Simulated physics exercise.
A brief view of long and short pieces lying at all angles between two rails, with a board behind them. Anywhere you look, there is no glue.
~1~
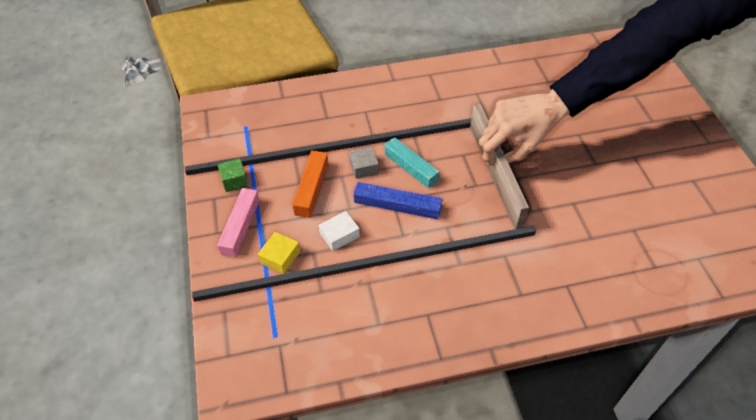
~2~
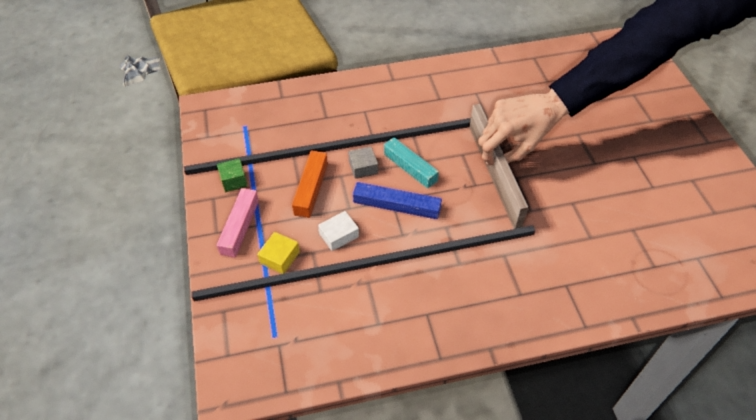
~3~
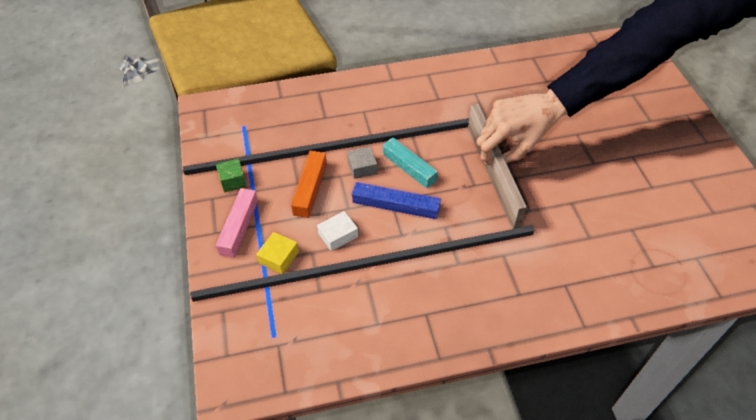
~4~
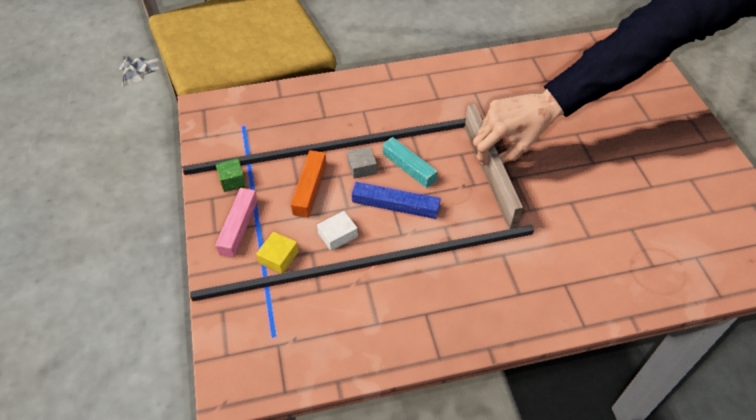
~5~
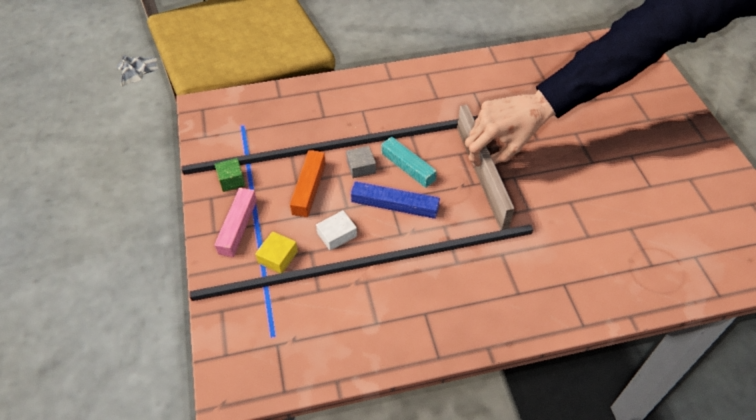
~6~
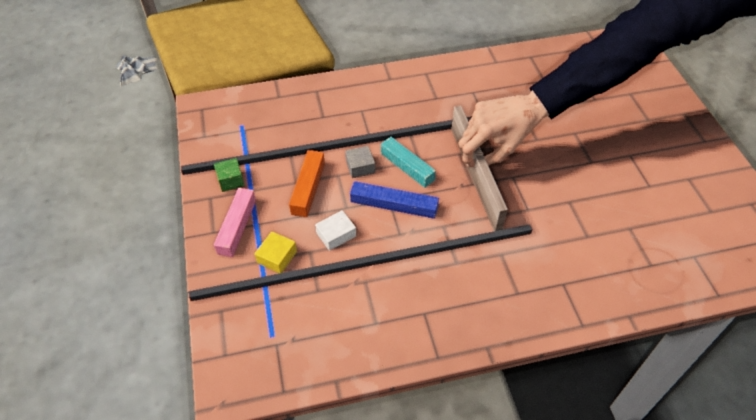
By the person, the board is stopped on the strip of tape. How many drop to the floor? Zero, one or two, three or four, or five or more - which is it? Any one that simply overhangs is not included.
Off the edge go just one or two.
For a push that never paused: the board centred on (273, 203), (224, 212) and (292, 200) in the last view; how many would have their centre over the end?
Past-the-end tally - position 1: 0, position 2: 4, position 3: 0.
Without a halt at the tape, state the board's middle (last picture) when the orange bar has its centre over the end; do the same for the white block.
Orange bar: (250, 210); white block: (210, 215).
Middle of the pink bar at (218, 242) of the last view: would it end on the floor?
Here the pink bar stays aboard.
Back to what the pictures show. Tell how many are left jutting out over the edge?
3.
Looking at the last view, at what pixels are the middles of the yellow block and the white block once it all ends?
The yellow block comes to rest at (195, 274), and the white block comes to rest at (232, 265).
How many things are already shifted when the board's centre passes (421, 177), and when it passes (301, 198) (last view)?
At first I count 2, and then 8.
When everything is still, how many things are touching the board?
My count gives 2.
Early on, none off yet; green block at rest near (229, 175); pink bar at rest near (236, 222); yellow block at rest near (276, 253).
A while later, none off yet; green block at rest near (229, 175); pink bar travelled a little near (221, 222); yellow block moving near (267, 257).
Finally, the number that fall off is one or two; lost, green block.
